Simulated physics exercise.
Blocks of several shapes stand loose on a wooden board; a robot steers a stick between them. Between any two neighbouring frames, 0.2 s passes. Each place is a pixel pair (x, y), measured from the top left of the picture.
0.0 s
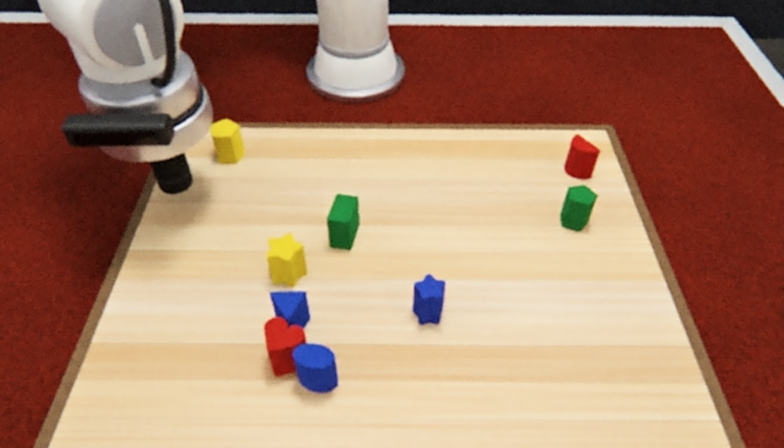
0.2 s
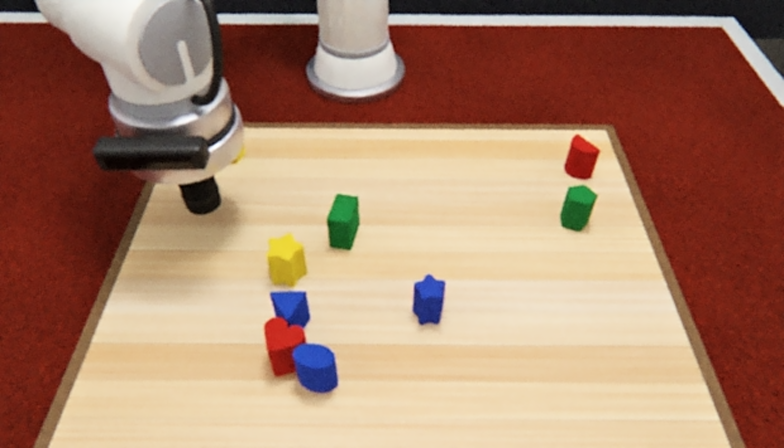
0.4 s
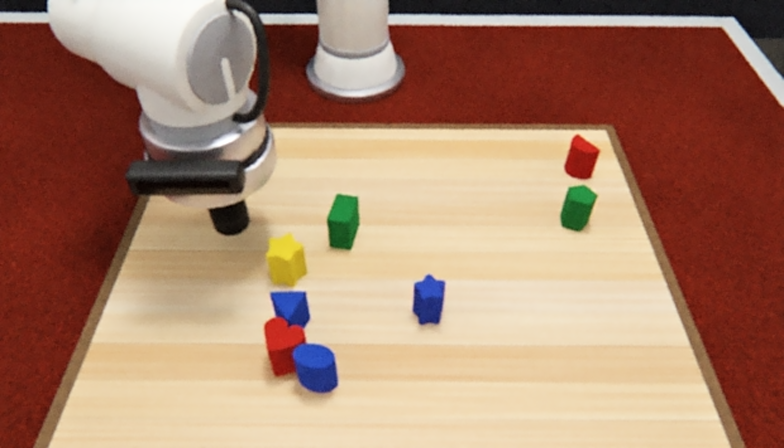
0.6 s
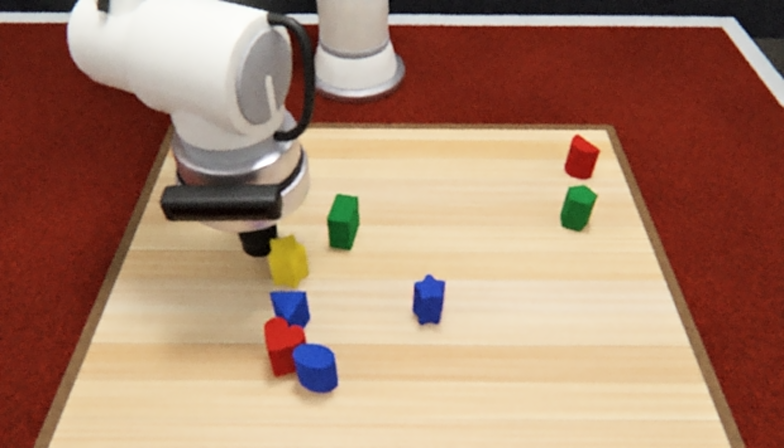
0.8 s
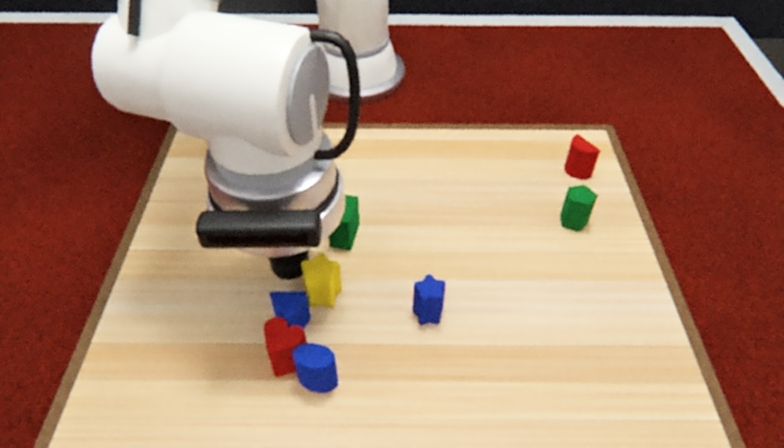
Robot arm moving its stick diagonally down and right across a wooden board of coloured blocks, nudging the yellow star-shaped block rightward.
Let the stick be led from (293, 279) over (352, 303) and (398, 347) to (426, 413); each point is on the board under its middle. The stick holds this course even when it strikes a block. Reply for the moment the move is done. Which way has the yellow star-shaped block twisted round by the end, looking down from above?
Viewed from above: Anti-clockwise.
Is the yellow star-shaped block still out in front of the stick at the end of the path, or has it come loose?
It will get left beside or behind the stick.
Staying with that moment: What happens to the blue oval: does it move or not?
Once the stick is done, the blue oval remains in the old spot.
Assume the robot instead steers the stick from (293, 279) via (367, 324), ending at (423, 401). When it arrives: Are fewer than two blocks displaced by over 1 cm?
Yes.
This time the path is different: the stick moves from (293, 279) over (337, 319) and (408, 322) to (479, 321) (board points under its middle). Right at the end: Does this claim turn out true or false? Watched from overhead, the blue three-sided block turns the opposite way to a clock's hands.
False - the claim does not hold.
The first path, step by step. One third of the way, stick (352, 290); yellow star-shaped block (375, 296).
Two thirds of the way, stick (400, 336); yellow star-shaped block (430, 343), turned 15° anticlockwise.
At the end, stick (427, 401); blue oval still; yellow star-shaped block (469, 386), turned 60° anticlockwise; blue star-shaped block still.
